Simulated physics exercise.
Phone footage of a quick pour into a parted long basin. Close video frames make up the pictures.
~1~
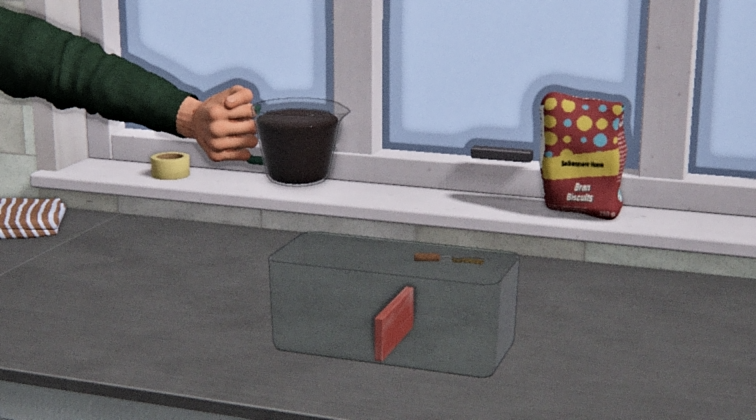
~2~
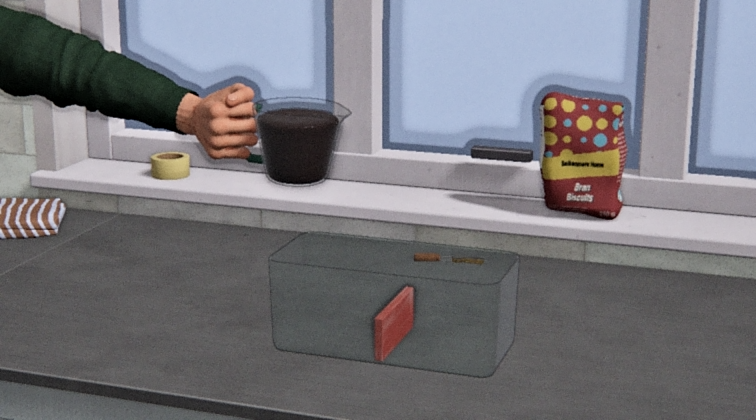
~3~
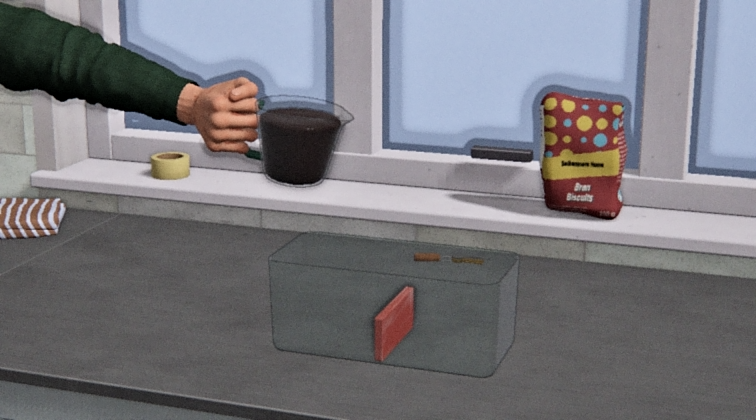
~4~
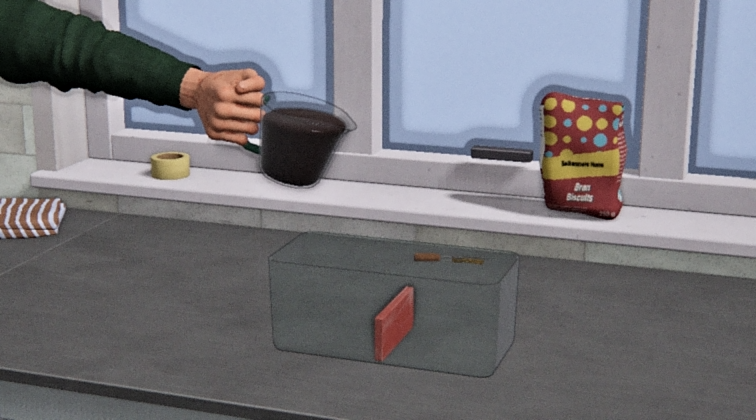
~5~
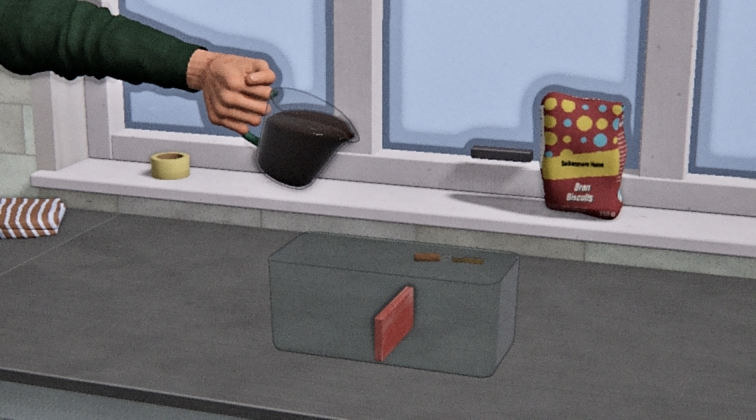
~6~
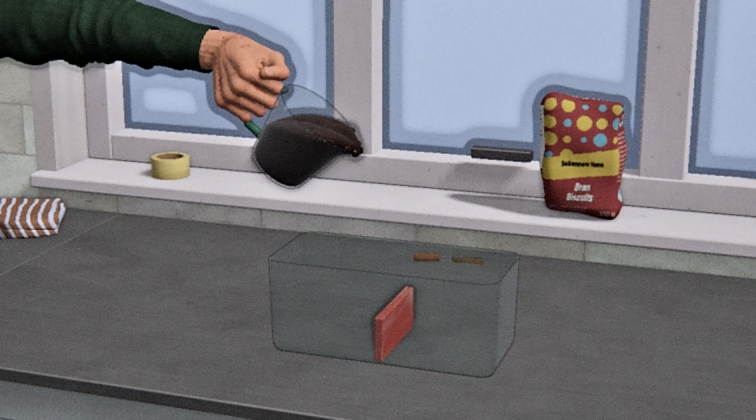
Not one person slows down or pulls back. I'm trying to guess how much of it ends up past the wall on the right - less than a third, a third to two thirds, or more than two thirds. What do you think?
I'd say less than a third.
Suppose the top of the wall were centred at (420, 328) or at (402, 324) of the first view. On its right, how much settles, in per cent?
It works out to around 20 per cent for the first and around 25 per cent for the second.
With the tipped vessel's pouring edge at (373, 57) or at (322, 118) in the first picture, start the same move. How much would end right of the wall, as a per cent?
Roughly 60 % and 5 %.
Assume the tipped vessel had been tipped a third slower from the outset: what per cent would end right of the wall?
About 30 %.
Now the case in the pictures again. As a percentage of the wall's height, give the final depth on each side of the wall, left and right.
Left: 40 %. Right: 10 %.
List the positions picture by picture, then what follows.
Tilt 0°; pouring edge (349, 112); surface from (261, 114) to (339, 120); the long basin's rim runs from (286, 246) to (510, 270); the wall's top is at (395, 304), in the first picture.
Tilt 2°; pouring edge (351, 113); surface from (262, 114) to (339, 121), in the second picture.
Tilt 7°; pouring edge (353, 119); surface from (264, 111) to (341, 123), in the third picture.
Tilt 15°; pouring edge (357, 128); surface from (269, 112) to (345, 127), in the fourth picture.
Tilt 26°; pouring edge (359, 141); surface from (270, 116) to (350, 130), in the fifth picture.
Tilt 40°; pouring edge (359, 155); surface from (269, 124) to (351, 141); 3 per cent is over the edge, in the sixth picture.
A moment on, the tilt is 113° and 23 per cent is still to pour, 29 is left of the wall and 17 right of it.
Next, the tilt is 120° and 0 per cent is still to pour, 76 is left of the wall and 19 right of it.
Then the tilt is 120° and 0 per cent is still to pour, 76 is left of the wall and 22 right of it.
Later the tilt is 120° and 0 per cent is still to pour, 76 is left of the wall and 22 right of it.
Finally, 76 per cent lies left of the wall, 22 right of it and 2 outside.
